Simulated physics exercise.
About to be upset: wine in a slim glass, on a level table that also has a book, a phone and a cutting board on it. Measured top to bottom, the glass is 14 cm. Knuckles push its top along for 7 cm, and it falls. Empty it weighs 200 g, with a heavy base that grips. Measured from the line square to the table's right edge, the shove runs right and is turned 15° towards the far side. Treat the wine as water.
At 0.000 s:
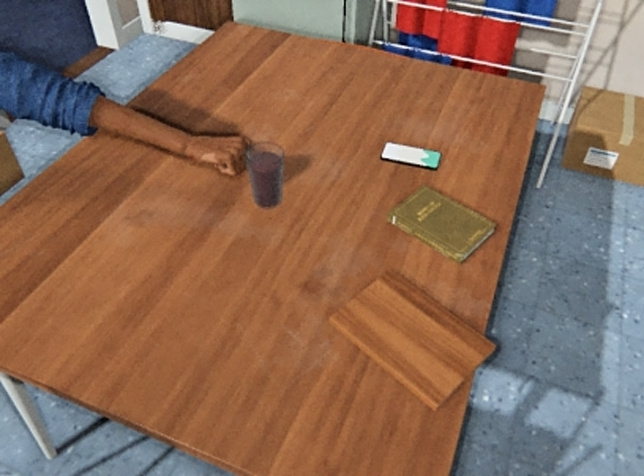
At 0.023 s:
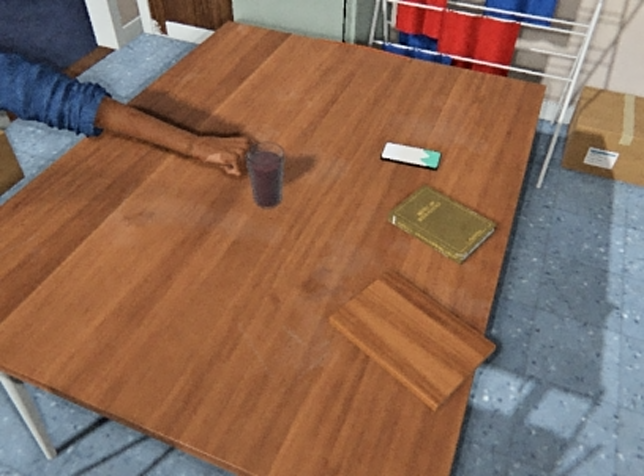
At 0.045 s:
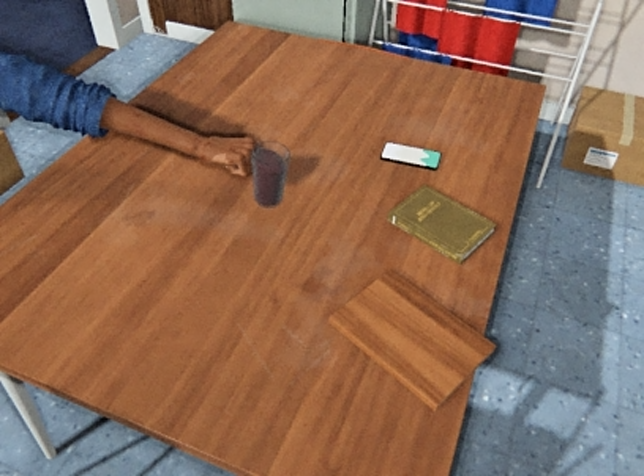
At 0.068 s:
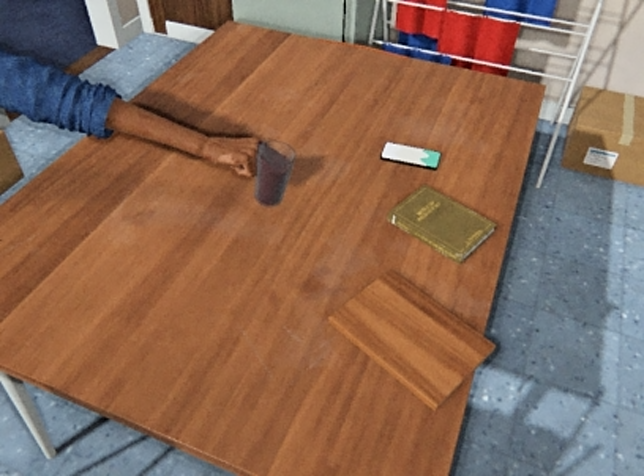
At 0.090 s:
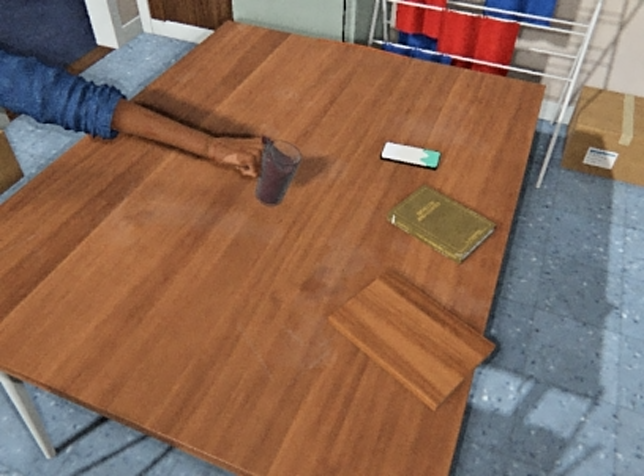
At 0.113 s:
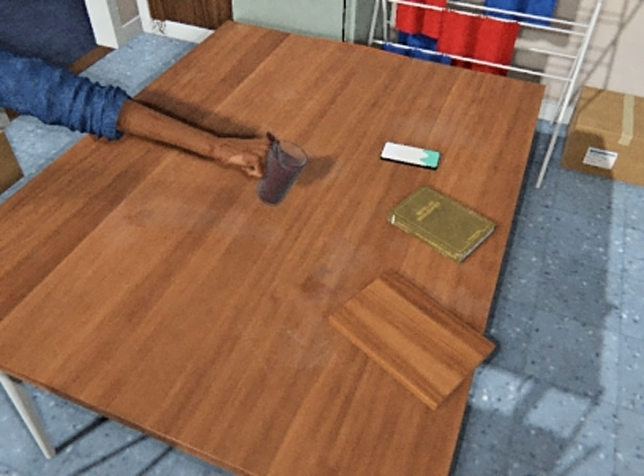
Hand pushing a slim glass of dark liquid, tilting it rightward on a wooden table with a book, phone and cutting board.
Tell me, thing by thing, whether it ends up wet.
The book gets wet, the phone gets wet, the cutting board gets wet.
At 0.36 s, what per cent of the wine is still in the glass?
Amount remaining: Around 60 per cent.
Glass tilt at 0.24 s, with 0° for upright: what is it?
It's tilted some 60° from upright.
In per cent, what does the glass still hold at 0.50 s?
Roughly 32 per cent.
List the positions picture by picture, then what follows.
Tilt 0°; the fist is at (234, 153); surface from (250, 157) to (281, 165); the book is at (442, 218); the phone is at (411, 155); the cutting board is at (411, 331), in the first picture.
Tilt 0°; the fist is at (239, 154); surface from (251, 156) to (281, 165), in the second picture.
Tilt 5°; the fist is at (245, 154); surface from (254, 149) to (281, 166), in the third picture.
Tilt 11°; the fist is at (250, 155); surface from (259, 149) to (289, 170); 1 per cent is over the edge, in the fourth picture.
Tilt 17°; the fist is at (255, 155); surface from (264, 156) to (293, 171); 2 per cent is over the edge, in the fifth picture.
Tilt 23°; the fist is at (261, 155); surface from (267, 163) to (298, 172); 2 per cent is over the edge, in the sixth picture.
By 0.24 s the tilt is 60° and 97 per cent is in the glass, 0 has run off the table; wet so far, nothing.
By 0.36 s the tilt is 86° and 60 per cent is in the glass, 0 has run off the table; wet so far, book.
By 0.50 s the tilt is 86° and 32 per cent is in the glass, 0 has run off the table; wet so far, book, phone.
By 0.74 s the tilt is 86° and 16 per cent is in the glass, 3 has run off the table; wet so far, book, phone, cutting board.
At rest 5 per cent is in the glass, 25 has run off the table; wet so far, book, phone, cutting board.
